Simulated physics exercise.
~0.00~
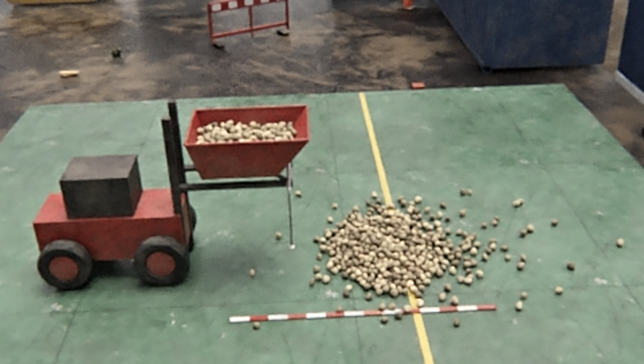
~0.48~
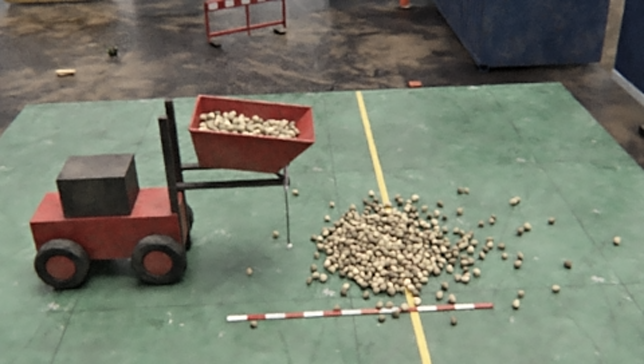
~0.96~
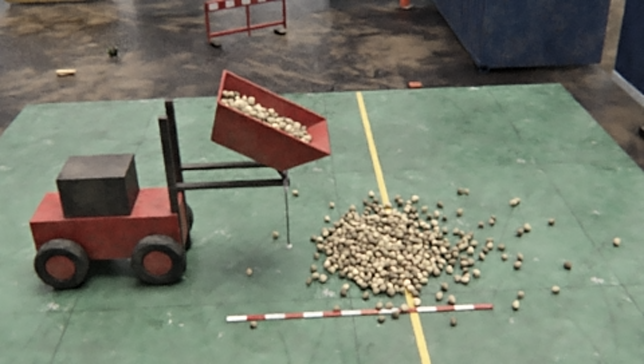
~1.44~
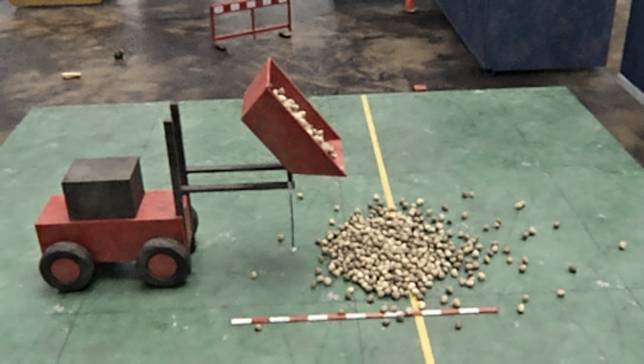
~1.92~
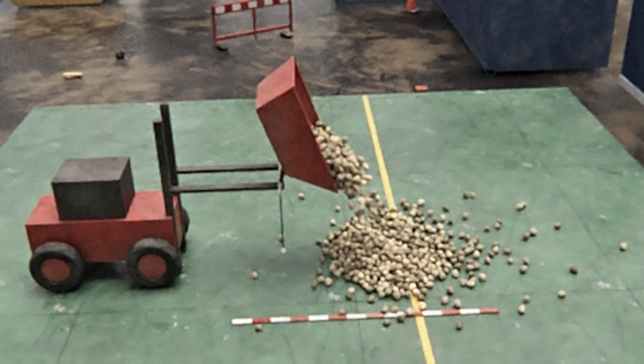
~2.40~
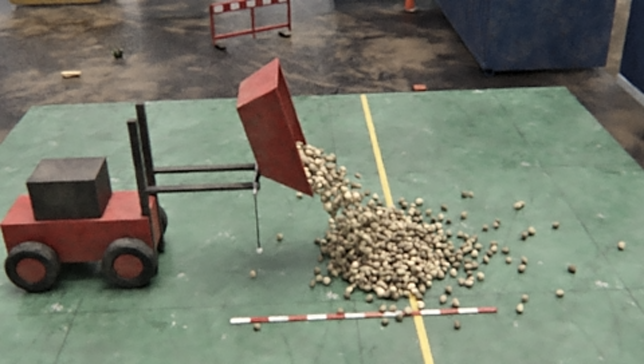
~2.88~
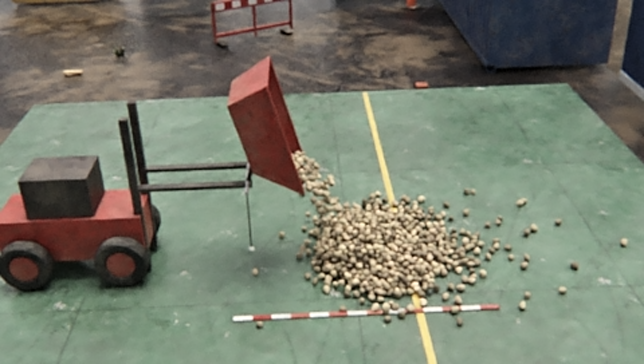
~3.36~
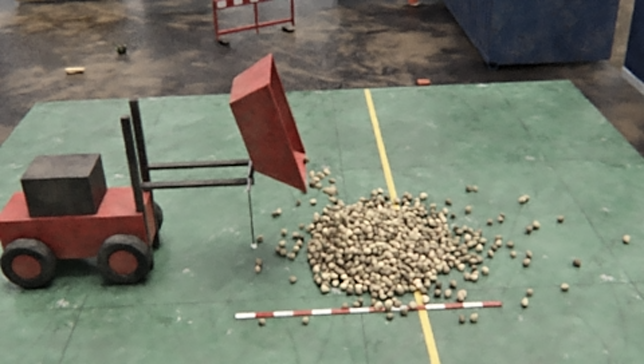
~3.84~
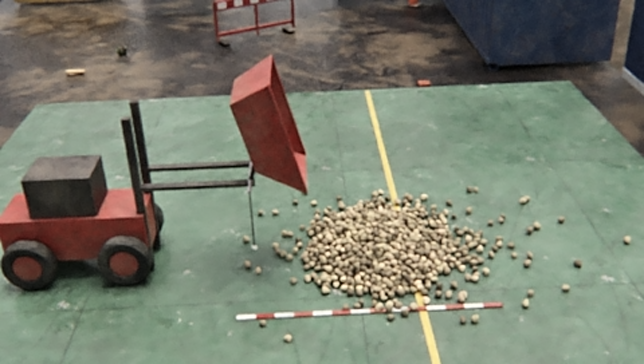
A small red forklift-like machine tipped its raised red skip of pale stones to the right, then rolled back left as they poured onto the pile already there, leaving the skip steeply tilted and empty beside a wider heap across the yellow line.
